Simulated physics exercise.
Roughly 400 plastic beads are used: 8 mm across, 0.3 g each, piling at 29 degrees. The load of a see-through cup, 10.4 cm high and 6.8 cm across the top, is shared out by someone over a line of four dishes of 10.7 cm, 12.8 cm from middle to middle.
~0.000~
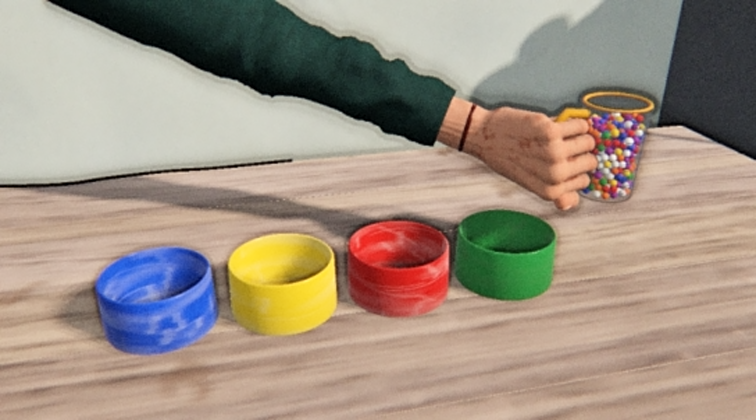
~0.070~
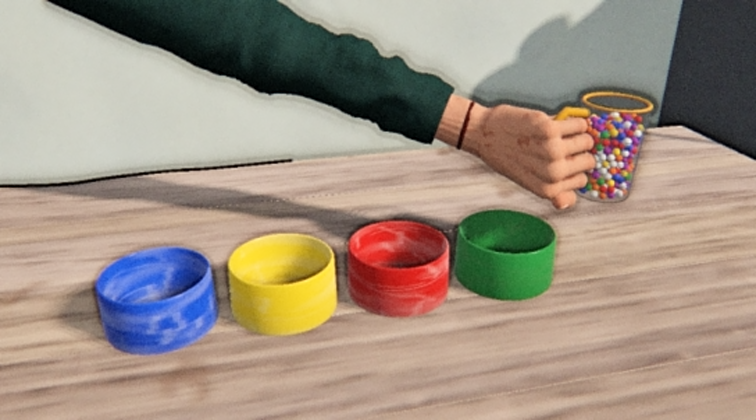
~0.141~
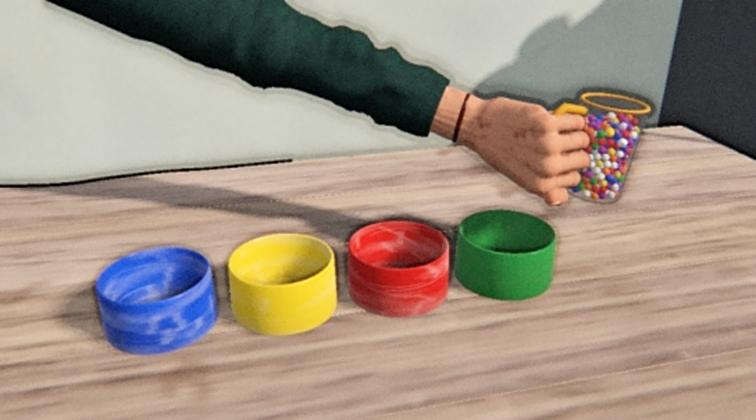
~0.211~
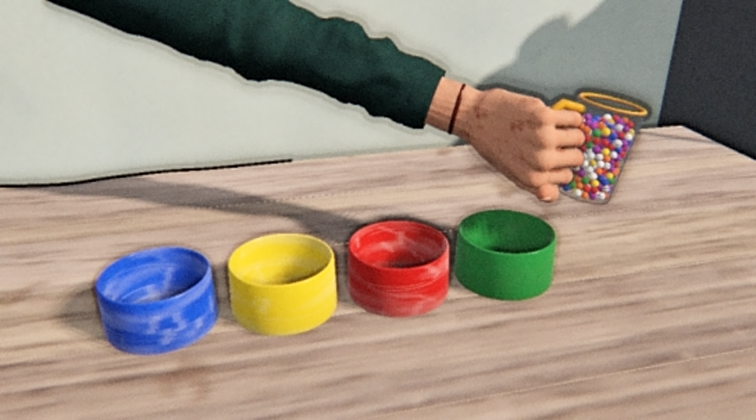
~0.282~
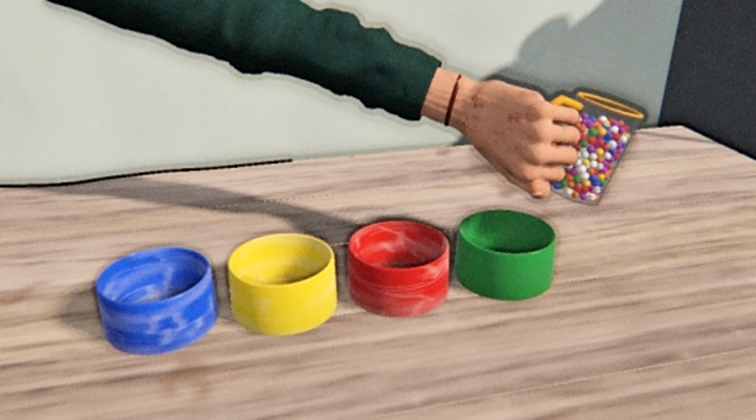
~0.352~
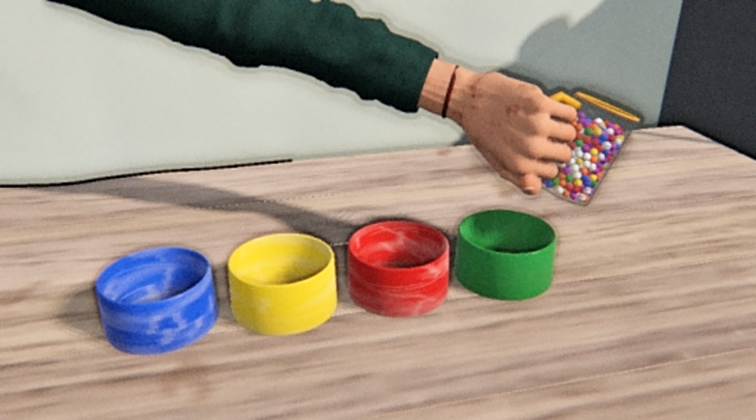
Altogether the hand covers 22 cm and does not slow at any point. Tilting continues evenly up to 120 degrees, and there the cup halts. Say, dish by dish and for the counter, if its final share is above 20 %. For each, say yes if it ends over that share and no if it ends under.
Red: Within a fifth, blue: Within a fifth, green: Beyond a fifth, yellow: Within a fifth, counter: Within a fifth.
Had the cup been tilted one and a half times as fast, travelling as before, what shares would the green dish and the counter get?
In that case I'd put green at 50 and the counter at 50.
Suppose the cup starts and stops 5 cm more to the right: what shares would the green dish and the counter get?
Green: 50, counter: 50.
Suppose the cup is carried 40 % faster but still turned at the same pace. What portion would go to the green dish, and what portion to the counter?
Result - green dish: 80; counter: 20.
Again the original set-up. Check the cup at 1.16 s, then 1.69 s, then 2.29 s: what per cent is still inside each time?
In order, near 100 %, 40 % and 0 %.
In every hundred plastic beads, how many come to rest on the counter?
Near 0 percent, roughly speaking.
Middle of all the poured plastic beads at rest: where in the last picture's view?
I'd say roughly (505, 257).
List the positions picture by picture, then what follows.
Cup at (610, 148), tilt 0 degrees, lip at (646, 100), moved 0.0 cm; middle of the pieces at (604, 154); green dish at (507, 231); red dish at (398, 244); yellow dish at (281, 259); blue dish at (154, 274), in the first frame.
Cup at (608, 148), tilt 2 degrees, lip at (645, 101), moved 0.2 cm; middle of the pieces at (602, 154), in the second frame.
Cup at (603, 149), tilt 6 degrees, lip at (642, 104), moved 0.9 cm; middle of the pieces at (596, 154), in the third frame.
Cup at (597, 150), tilt 11 degrees, lip at (639, 108), moved 1.7 cm; middle of the pieces at (589, 154), in the fourth frame.
Cup at (590, 150), tilt 17 degrees, lip at (635, 112), moved 2.4 cm; middle of the pieces at (583, 155), in the fifth frame.
Cup at (584, 151), tilt 22 degrees, lip at (631, 116), moved 3.2 cm; middle of the pieces at (576, 155); green dish at (507, 231); red dish at (398, 244); yellow dish at (281, 259); blue dish at (154, 274). Its pace works out near 75 degrees a second; the hand travels 11 cm a second, in the sixth frame.
Then, at 1.16 s, tilt 83 degrees; cup holds 100 %.
After 1.69 s, tilt 120 degrees; cup holds 40 %, green 55 %.
After 2.29 s, tilt 120 degrees; cup holds 0 %, green 100 %.
In the end, at 2.6 s, red 0 %, blue 0 %, green 100 %, yellow 0 %, counter 0 %.
